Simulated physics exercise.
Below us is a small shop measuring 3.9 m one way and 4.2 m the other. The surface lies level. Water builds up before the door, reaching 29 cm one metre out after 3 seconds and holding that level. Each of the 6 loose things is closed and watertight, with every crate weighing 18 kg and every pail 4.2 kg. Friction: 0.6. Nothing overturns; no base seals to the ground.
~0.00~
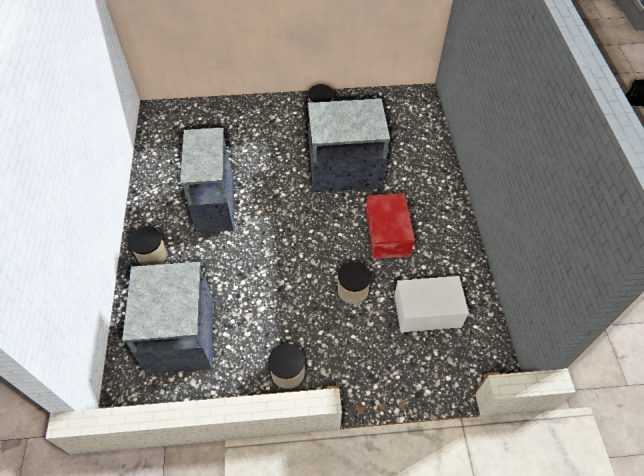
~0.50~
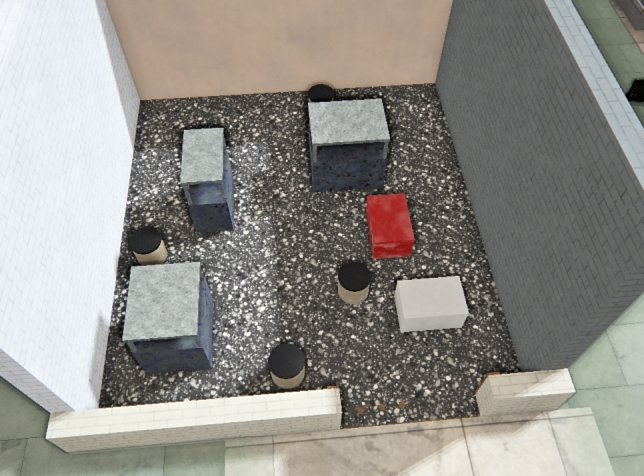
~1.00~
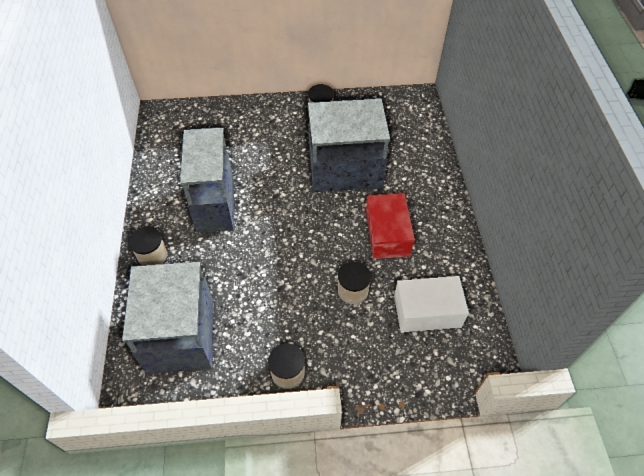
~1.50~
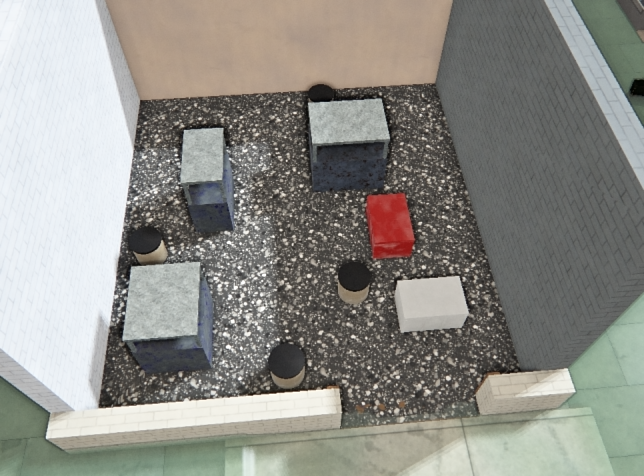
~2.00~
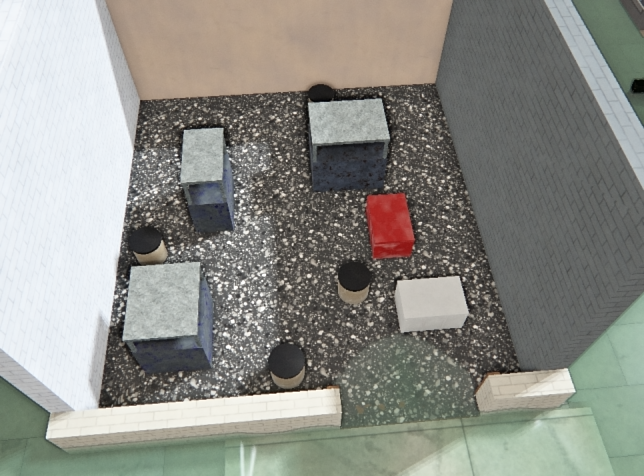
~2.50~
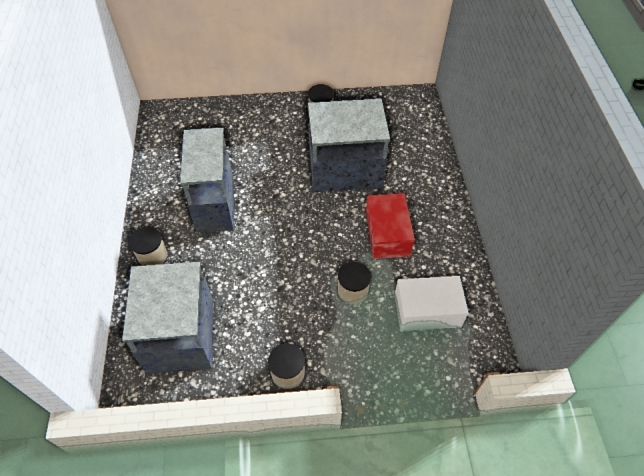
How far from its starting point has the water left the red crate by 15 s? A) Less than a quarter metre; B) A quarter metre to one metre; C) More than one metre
More than one metre (C).
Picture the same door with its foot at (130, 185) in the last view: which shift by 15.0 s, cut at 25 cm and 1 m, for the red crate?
Result for the red crate - displaced a long way.
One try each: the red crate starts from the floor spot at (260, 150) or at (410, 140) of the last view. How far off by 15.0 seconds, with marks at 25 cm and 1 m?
Goes far off, then goes far off.
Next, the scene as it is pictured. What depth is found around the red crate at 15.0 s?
Somewhere close to 23 cm.
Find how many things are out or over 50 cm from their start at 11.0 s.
I count 5 of them.
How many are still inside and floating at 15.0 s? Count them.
Total: 6.
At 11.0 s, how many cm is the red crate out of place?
Close to 300 cm.
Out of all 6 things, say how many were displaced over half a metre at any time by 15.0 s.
6 in all.
After 3.5 s the red crate is near (390, 207), 0.1 m from its start, aground; 0 afloat.
After 6.8 s the red crate is near (412, 122), 1.4 m from its start, afloat; 4 afloat.
After 11.0 s the red crate is near (149, 143), 2.8 m from its start, afloat; 6 afloat.
After 15.0 s the red crate is near (168, 203), 2.3 m from its start, afloat; 6 afloat.
